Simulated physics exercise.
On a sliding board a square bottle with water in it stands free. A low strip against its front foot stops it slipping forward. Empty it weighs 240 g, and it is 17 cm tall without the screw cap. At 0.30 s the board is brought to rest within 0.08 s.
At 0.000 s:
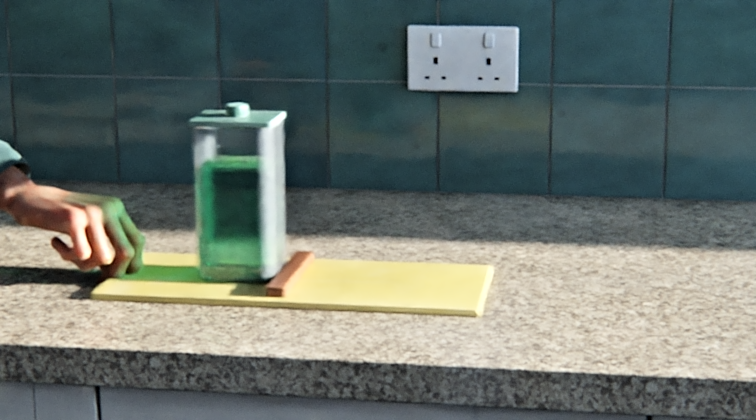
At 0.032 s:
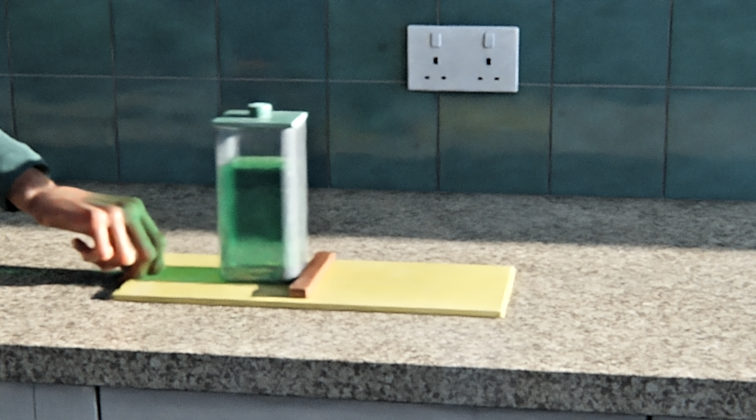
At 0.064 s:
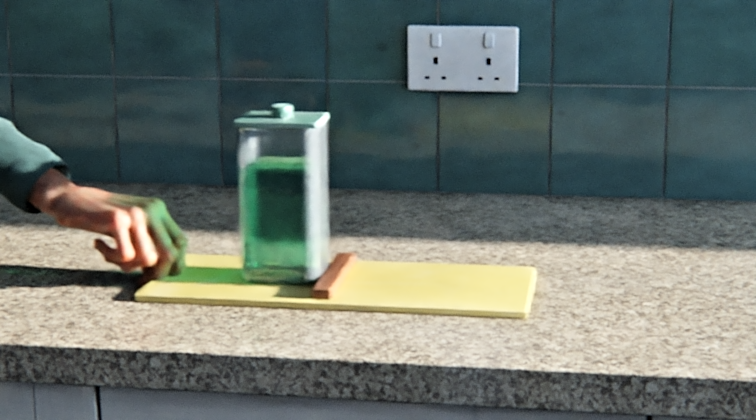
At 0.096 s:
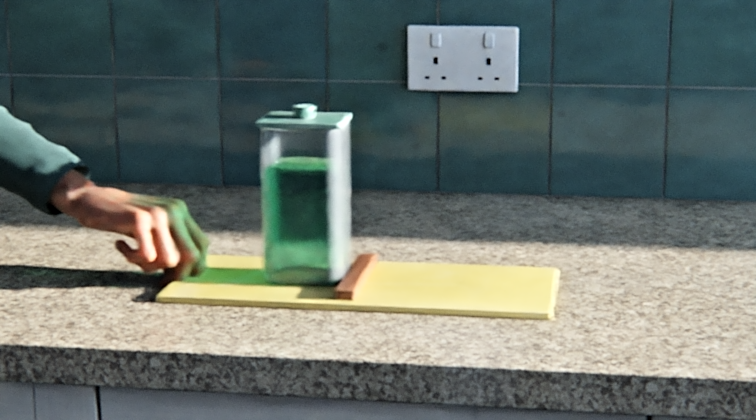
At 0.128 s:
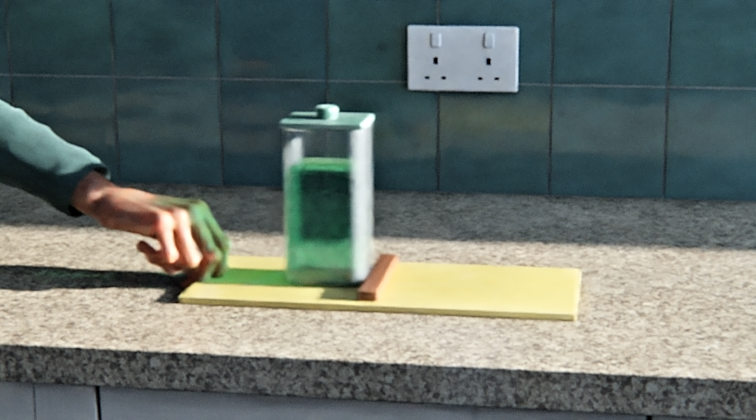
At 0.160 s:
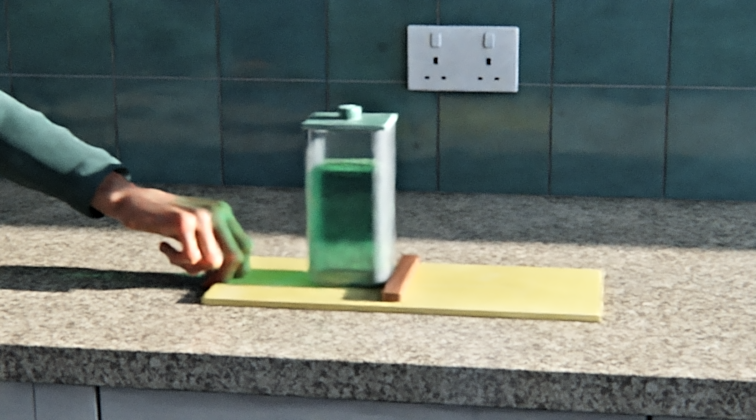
A hand in a green sleeve sliding a yellow board rightward along a speckled countertop, carrying a square bottle of green liquid.
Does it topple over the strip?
It remains upright.
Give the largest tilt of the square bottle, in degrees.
Up to some 15°.
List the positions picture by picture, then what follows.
In the first frame, 0.0 cm from the start; square bottle, level (204, 160) left, (277, 162) right, rim (276, 126).
In the second frame, 2.4 cm from the start; square bottle, level (226, 160) left, (299, 163) right.
In the third frame, 4.7 cm from the start; square bottle, level (248, 161) left, (321, 164) right.
In the fourth frame, 7.1 cm from the start; square bottle, level (270, 162) left, (343, 164) right.
In the fifth frame, 9.5 cm from the start; square bottle, level (292, 162) left, (366, 164) right.
In the sixth frame, 11.8 cm from the start; square bottle, level (314, 163) left, (388, 165) right.
By 0.38 s the board moves at 0.00 m/s; the square bottle leans 6°.
By 0.50 s the square bottle leans 15°.
By 0.66 s the square bottle stands where it began.
By 0.88 s the square bottle stands where it began.
At rest the square bottle stands where it began.
